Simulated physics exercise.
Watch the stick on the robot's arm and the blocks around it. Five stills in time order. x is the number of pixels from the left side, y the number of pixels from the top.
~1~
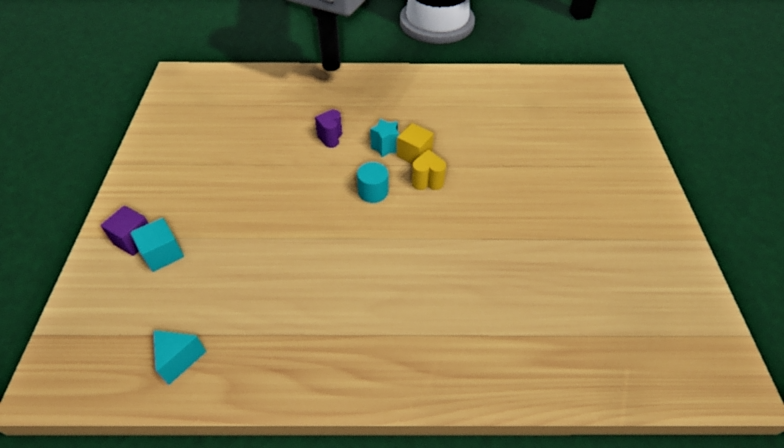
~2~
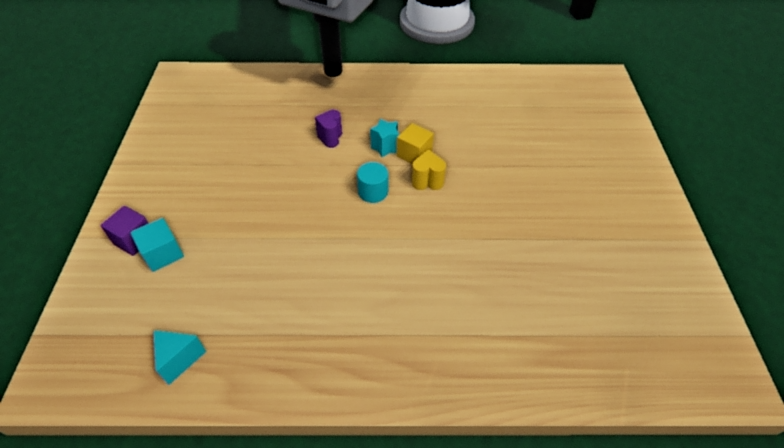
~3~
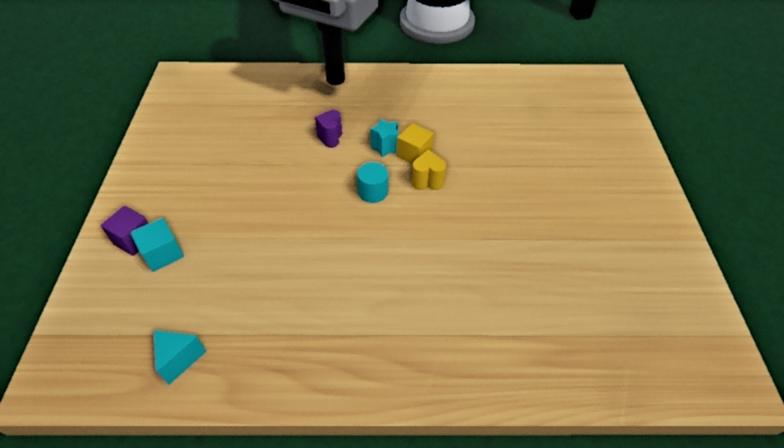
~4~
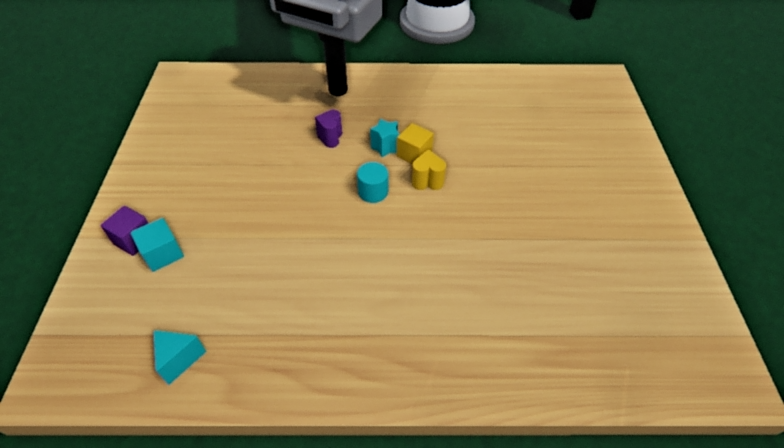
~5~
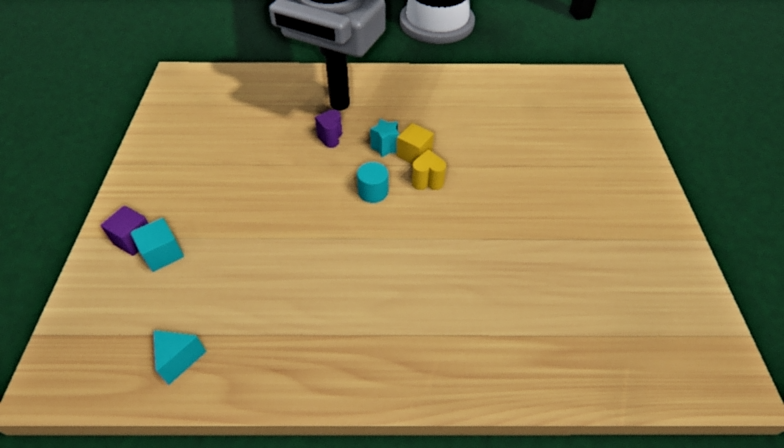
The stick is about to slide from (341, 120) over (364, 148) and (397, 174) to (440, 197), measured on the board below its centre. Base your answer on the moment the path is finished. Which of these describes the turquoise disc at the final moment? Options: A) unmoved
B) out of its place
A
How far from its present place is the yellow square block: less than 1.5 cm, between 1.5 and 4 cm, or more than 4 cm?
Covers 1.5 to 4 cm.
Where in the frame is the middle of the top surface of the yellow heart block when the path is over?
I'd guess (462, 169).
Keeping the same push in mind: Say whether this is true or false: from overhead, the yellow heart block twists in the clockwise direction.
Answer: False.
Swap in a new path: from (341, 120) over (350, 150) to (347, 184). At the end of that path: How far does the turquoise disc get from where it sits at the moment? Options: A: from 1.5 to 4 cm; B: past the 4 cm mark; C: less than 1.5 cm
It's C.
On the path given first. One third of the way, stick (364, 134); purple heart block (328, 123), turned 40° clockwise; turquoise star block (388, 129).
Two thirds of the way, stick (398, 160); purple heart block (328, 123), turned 40° clockwise; turquoise star block (399, 135), turned 95° anticlockwise; yellow square block (430, 133).
At the end, stick (442, 183); purple heart block (328, 123), turned 40° clockwise; turquoise disc unmoved; turquoise star block (399, 135), turned 95° anticlockwise; yellow square block (430, 133); yellow heart block (462, 169), turned 80° anticlockwise.
